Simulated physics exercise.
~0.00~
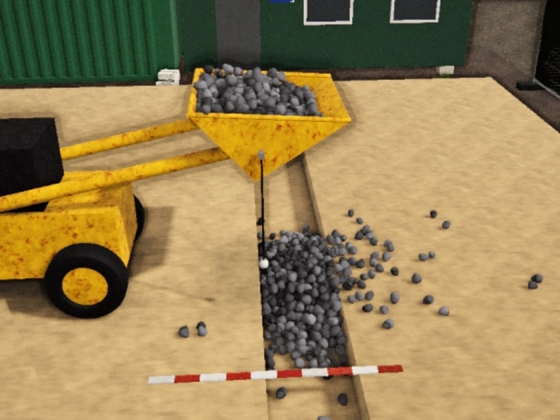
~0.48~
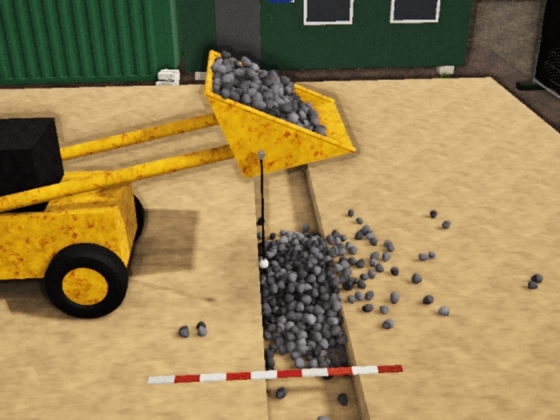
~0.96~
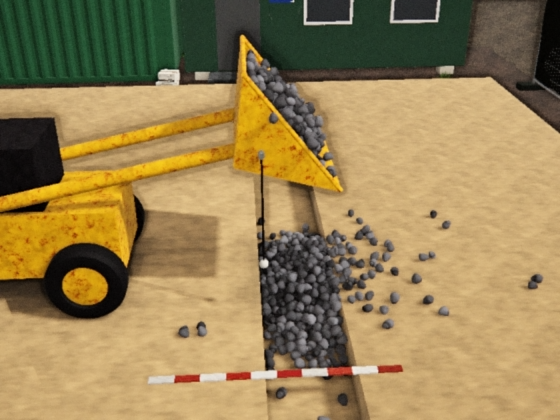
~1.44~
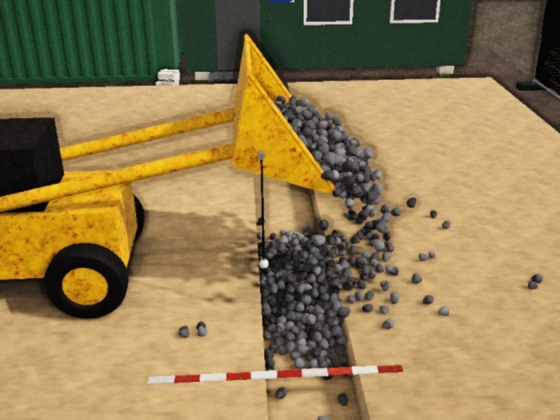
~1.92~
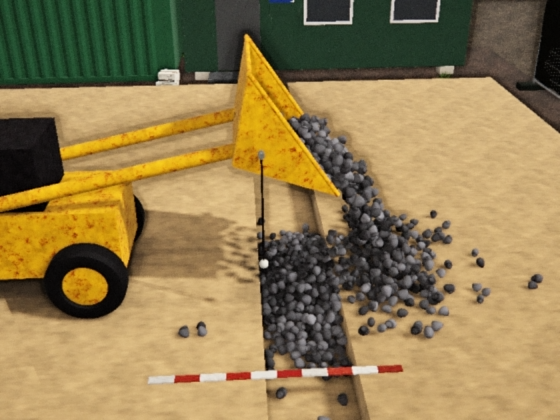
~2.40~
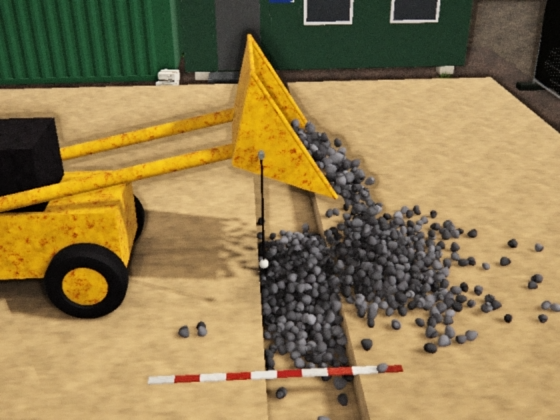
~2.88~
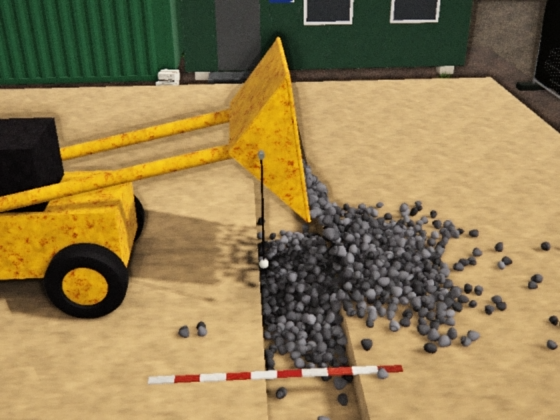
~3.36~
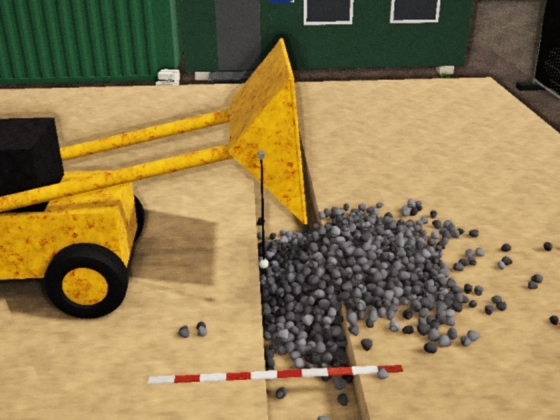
A yellow loader's raised bucket, full of grey stones, tips forward to the right and pours them over a partly filled trench in sandy ground, pauses, then tips further until empty, leaving a broad heap across the trench and mostly beyond its right edge.
